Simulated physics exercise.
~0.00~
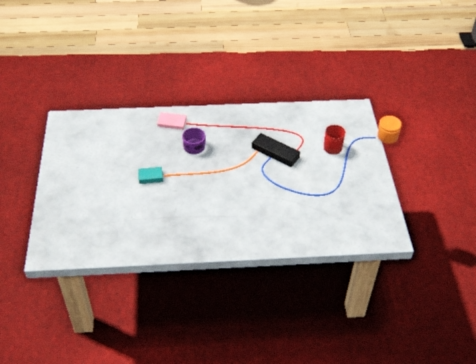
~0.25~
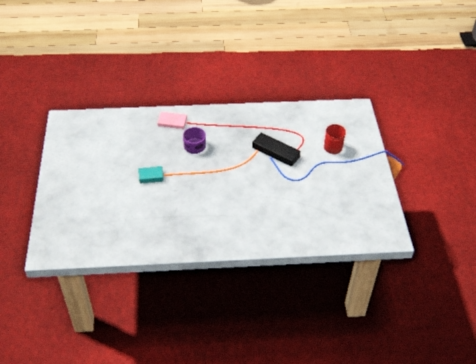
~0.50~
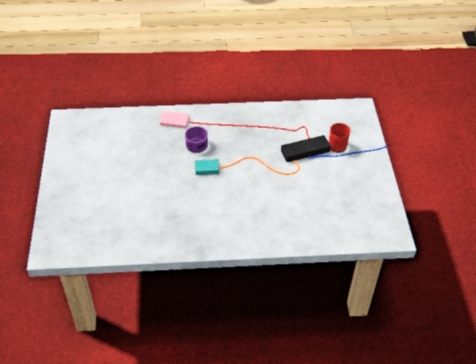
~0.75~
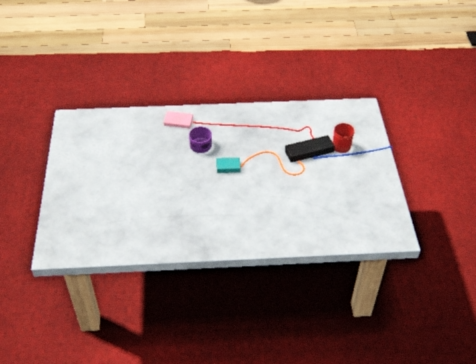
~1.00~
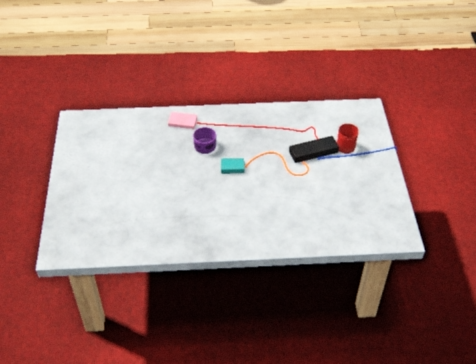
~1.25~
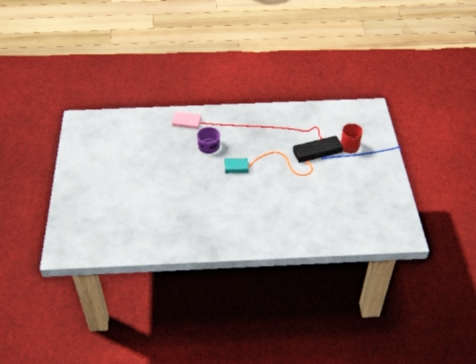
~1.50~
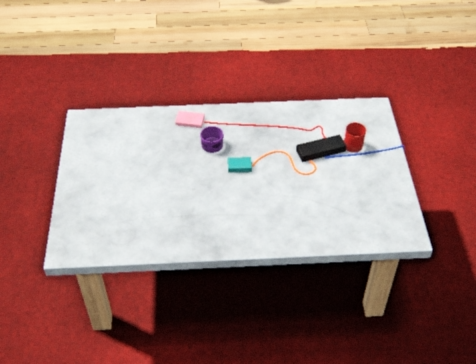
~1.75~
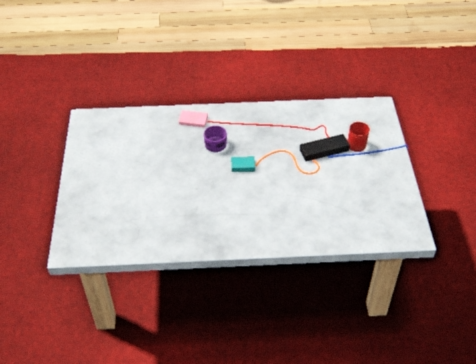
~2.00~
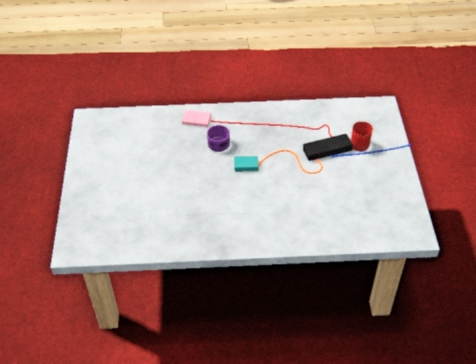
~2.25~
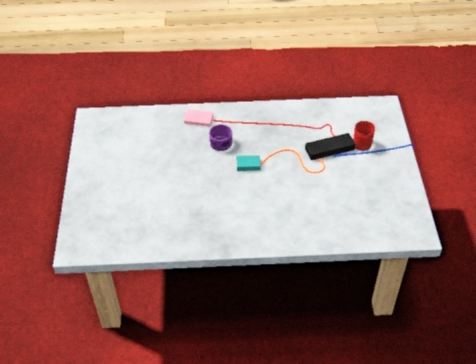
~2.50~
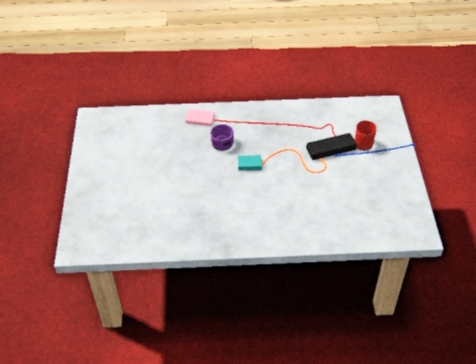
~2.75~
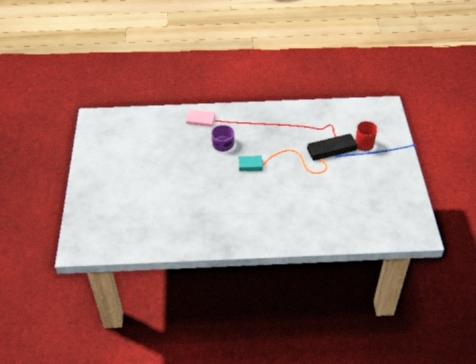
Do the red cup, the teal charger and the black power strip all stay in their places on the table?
No, only the red cup stays almost where it was. The black power strip and the teal charger are both dragged to the right, though they remain on the table.
